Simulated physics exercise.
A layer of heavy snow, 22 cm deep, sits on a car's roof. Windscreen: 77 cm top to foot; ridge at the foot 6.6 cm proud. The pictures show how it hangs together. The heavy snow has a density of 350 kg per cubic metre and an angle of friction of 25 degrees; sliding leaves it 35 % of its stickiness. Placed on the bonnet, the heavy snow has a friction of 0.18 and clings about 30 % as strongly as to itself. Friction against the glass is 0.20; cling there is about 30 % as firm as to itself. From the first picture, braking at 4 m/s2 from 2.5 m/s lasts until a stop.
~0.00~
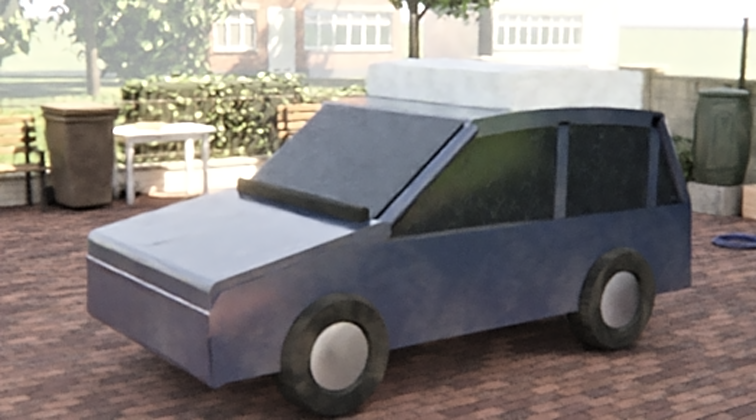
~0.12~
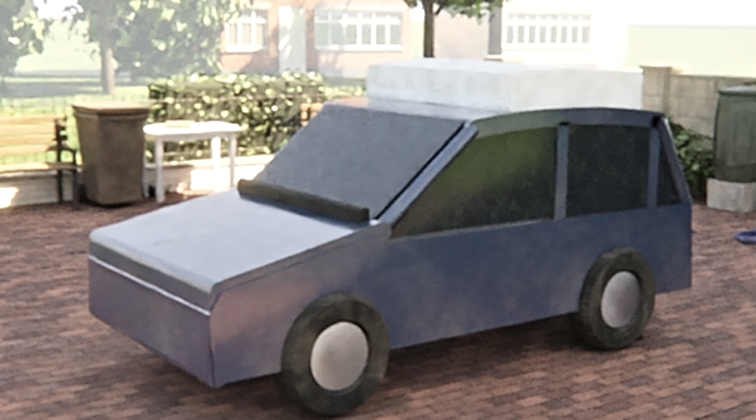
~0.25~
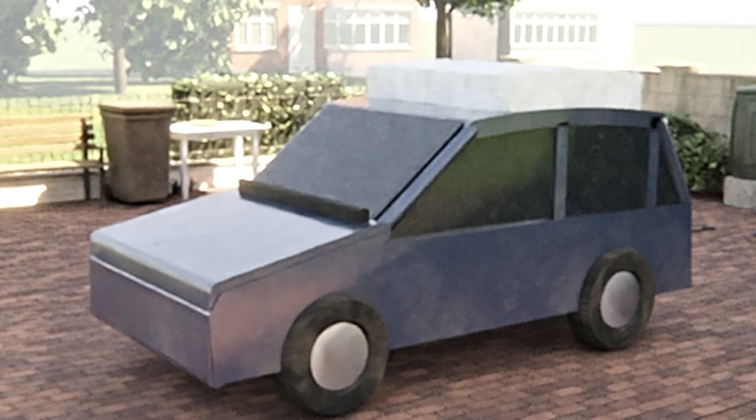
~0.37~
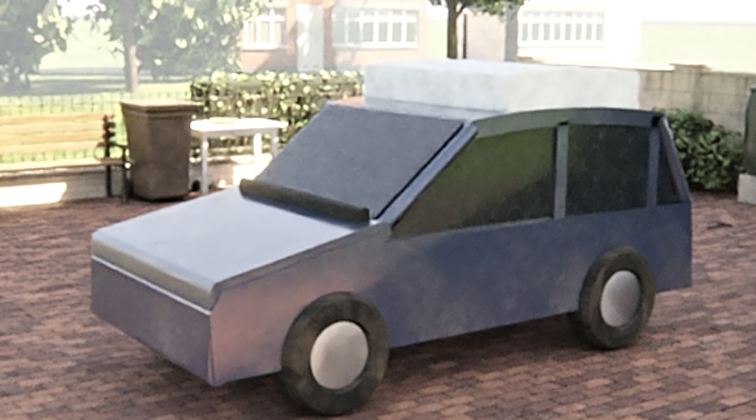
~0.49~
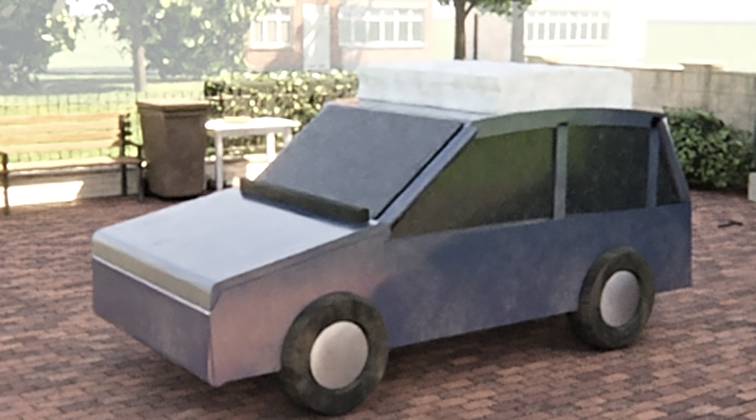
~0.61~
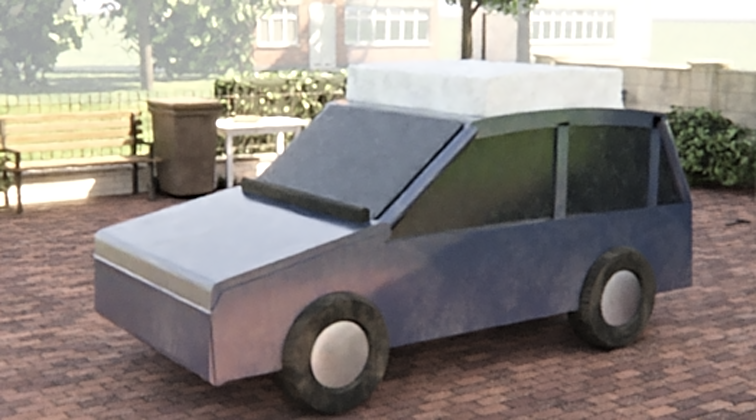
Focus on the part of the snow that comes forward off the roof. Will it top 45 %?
Yes.
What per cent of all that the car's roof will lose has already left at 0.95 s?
Around 30 out of 100.
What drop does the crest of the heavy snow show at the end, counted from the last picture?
By my estimate, near 5 cm.
After 0.95 s, 75 % of the snow is on the roof, 25 % on the glass, none on the bonnet and none has gone off the nose.
After 1.34 s, 45 % of the snow is on the roof, 36 % on the glass, 19 % on the bonnet and none has gone off the nose.
After 1.73 s, 27 % of the snow is on the roof, 34 % on the glass, 39 % on the bonnet and none has gone off the nose.
After 2.12 s, 21 % of the snow is on the roof, 27 % on the glass, 43 % on the bonnet and 9 % has gone off the nose.
After 3.60 s, 19 % of the snow is on the roof, 20 % on the glass, 28 % on the bonnet and 33 % has gone off the nose.
